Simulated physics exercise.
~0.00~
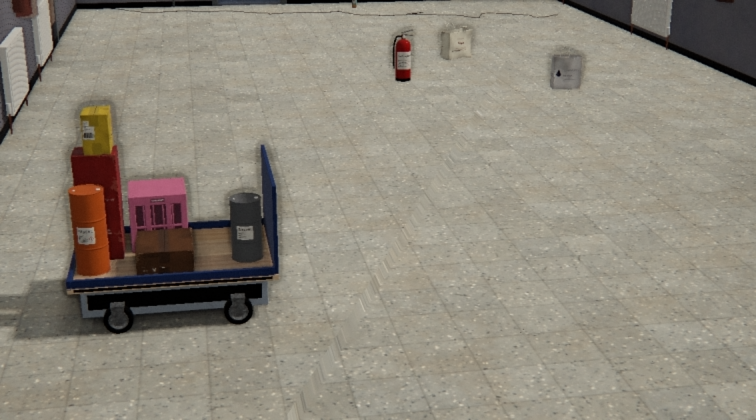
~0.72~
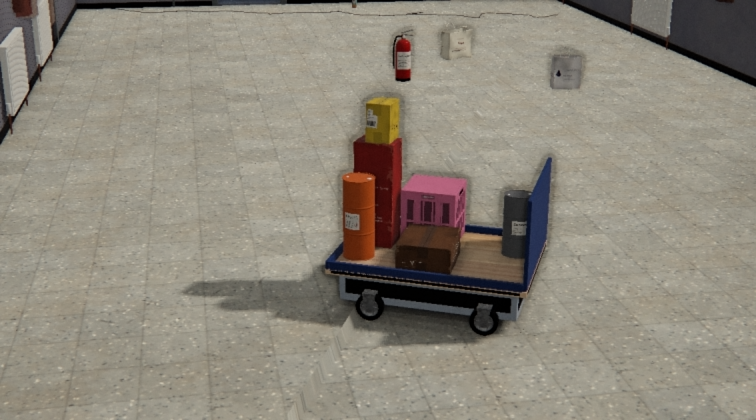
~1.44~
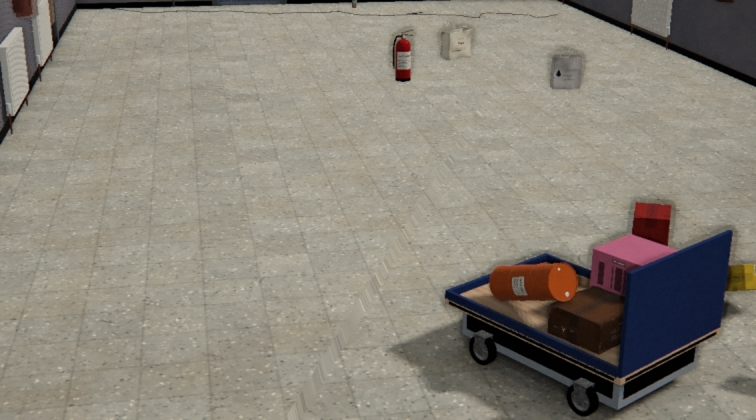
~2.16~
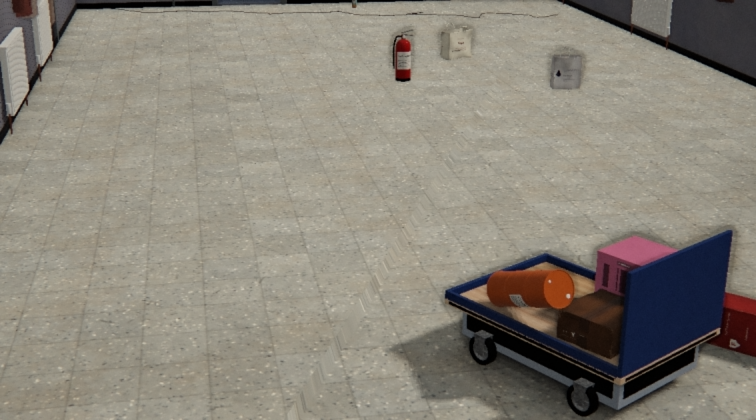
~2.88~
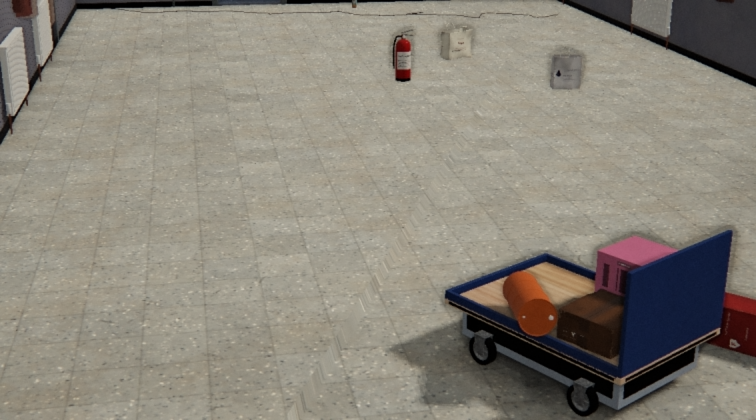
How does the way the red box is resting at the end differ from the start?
At the start the red box stands upright on the cart, but by the end it is lying on its side on the floor beyond the blue board.
